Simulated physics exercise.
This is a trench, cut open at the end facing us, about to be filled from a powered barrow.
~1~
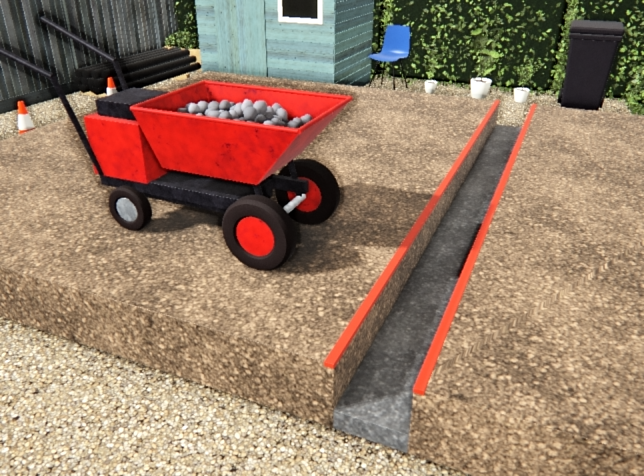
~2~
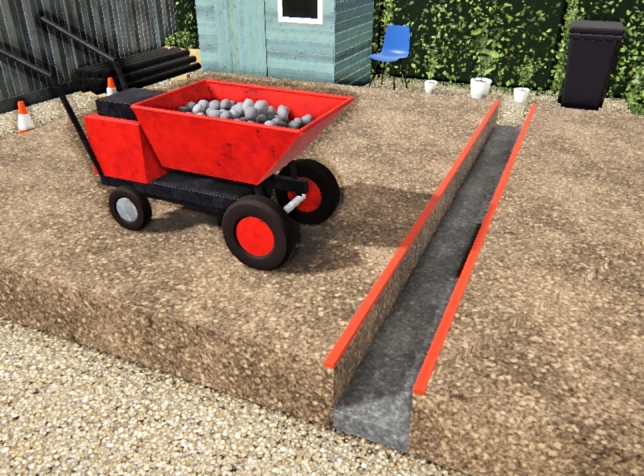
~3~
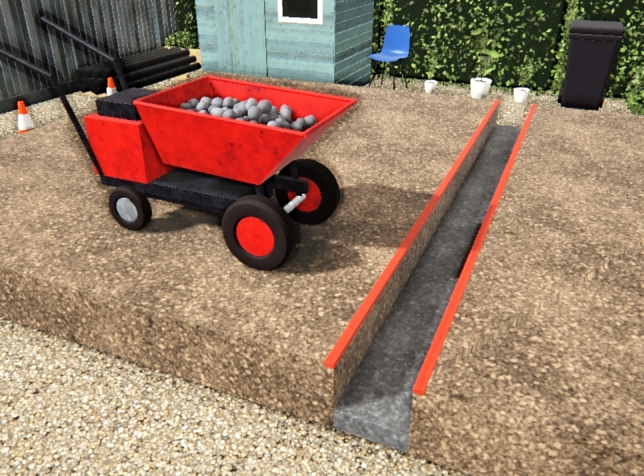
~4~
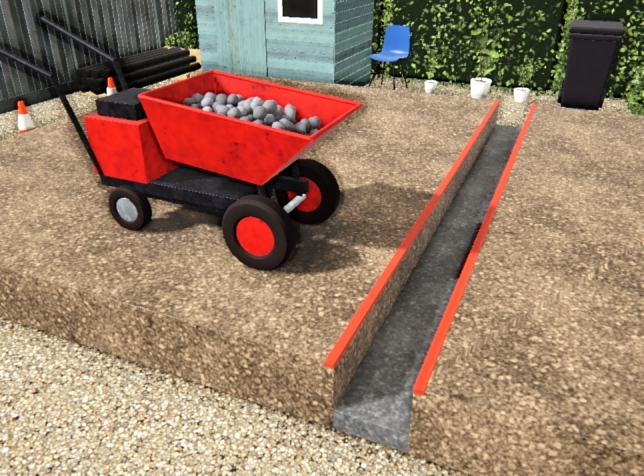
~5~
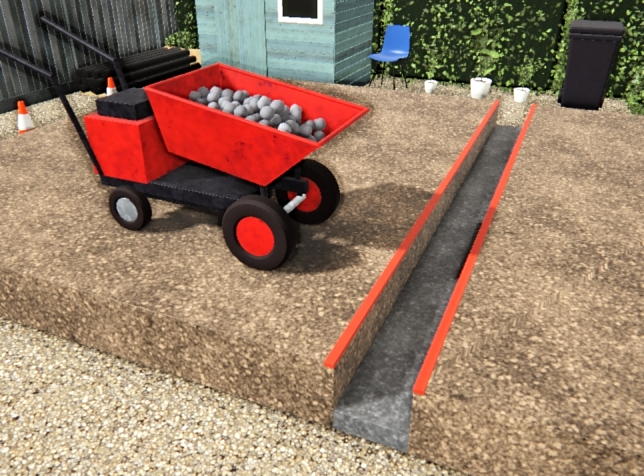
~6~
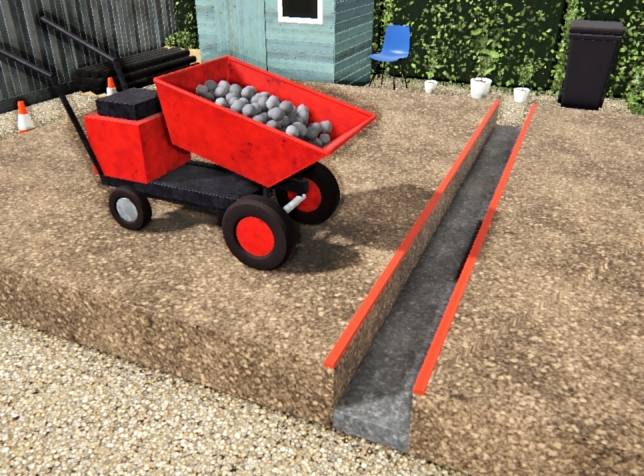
Red skip of grey cobbles on a wheeled barrow tilting gradually towards the right, beside an open trench with red edges.
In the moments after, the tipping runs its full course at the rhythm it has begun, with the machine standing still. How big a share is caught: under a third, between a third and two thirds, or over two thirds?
In the trench: Over two thirds.
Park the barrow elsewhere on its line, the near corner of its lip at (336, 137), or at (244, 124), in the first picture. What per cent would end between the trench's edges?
The first gives 80 %, the second 30 %.
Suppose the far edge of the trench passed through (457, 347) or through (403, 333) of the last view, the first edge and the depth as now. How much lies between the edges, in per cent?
Near 100 % and 60 %.
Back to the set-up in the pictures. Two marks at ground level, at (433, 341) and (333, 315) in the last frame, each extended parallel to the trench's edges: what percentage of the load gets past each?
Roughly 0 per cent, and 100 per cent.
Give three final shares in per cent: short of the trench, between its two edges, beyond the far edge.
About: Short 0, between 95, beyond 0 per cent.
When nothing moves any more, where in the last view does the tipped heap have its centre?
Around (425, 296).
Shortly afterwards, skip tipped steeply; the whole lot in the skip.
Next, skip tipped right over; the bulk in the skip; near a quarter in or heaped over the trench; only a few falling.
Some moments later, skip tipped right over; a little in the skip; only a few short of the trench; all but a few in or heaped over the trench; only a few beyond it.
In the end, skip tipped right over; only a few in the skip; only a few short of the trench; all but a few in or heaped over the trench; only a few beyond it.
